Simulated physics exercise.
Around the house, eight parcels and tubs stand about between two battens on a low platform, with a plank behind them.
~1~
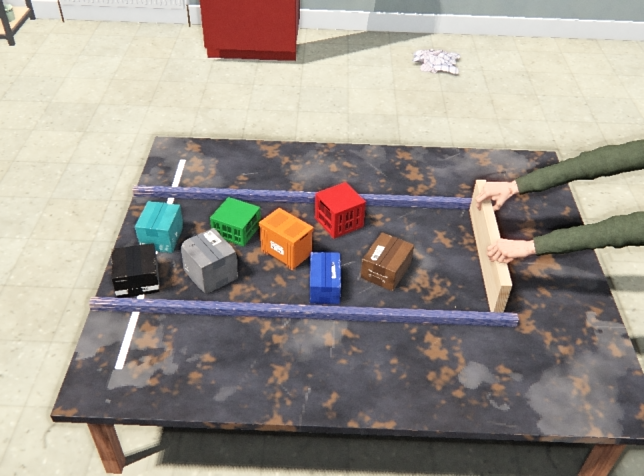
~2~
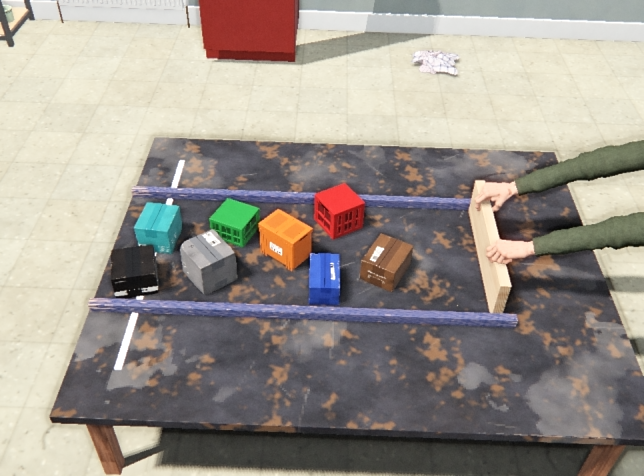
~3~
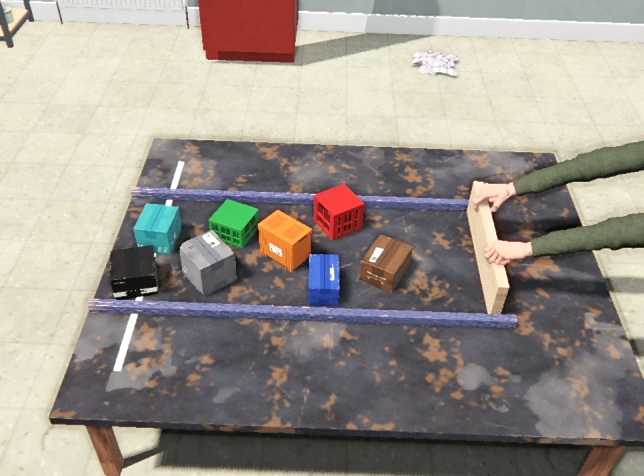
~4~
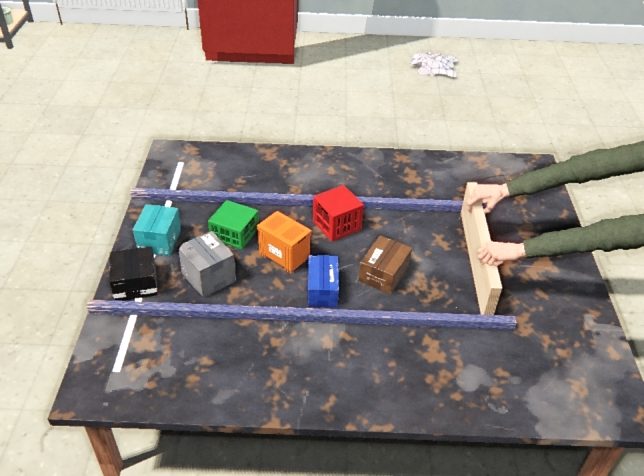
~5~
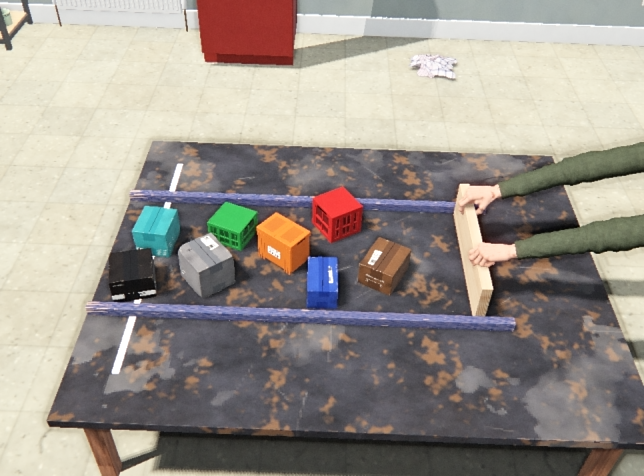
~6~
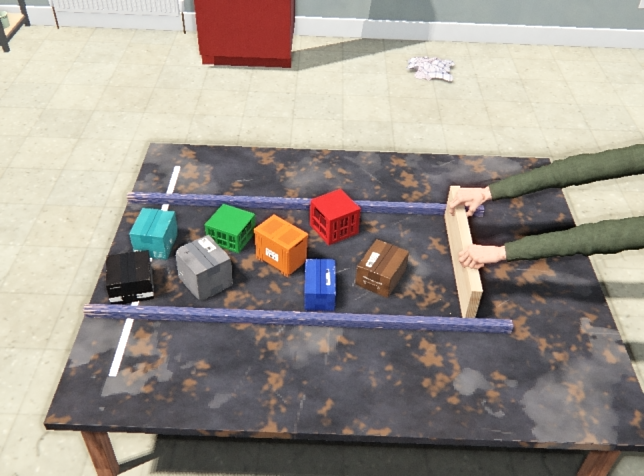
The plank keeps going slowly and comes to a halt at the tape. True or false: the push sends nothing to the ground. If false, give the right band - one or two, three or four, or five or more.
False, five or more.
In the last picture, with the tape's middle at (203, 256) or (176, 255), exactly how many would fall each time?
That would be 1, then 3.
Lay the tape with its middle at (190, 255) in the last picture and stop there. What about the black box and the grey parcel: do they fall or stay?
The black box is gone and the grey parcel is gone.
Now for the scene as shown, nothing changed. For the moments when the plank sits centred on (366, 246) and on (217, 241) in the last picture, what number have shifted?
Respectively 2 and 8.
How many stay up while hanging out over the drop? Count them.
The total would be 1.
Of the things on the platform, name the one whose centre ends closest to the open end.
The orange tote winds up nearest.
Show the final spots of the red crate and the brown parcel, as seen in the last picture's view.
About (143, 203), and the other about (123, 267).
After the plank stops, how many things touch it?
Contact count: 2.
A little later, none off yet; black box at rest near (130, 277); turquoise box at rest near (155, 234); grey parcel at rest near (204, 268).
Next, none off yet; black box at rest near (130, 277); turquoise box at rest near (155, 234); grey parcel shifted a little near (184, 266).
Later still, none off yet; black box tilted well over near (71, 283); turquoise box shifted about its own width near (129, 230); grey parcel shifted well along near (118, 260).
When it is over, the number that fall off is five or more; down, blue parcel, green crate, grey parcel, turquoise box and black box.
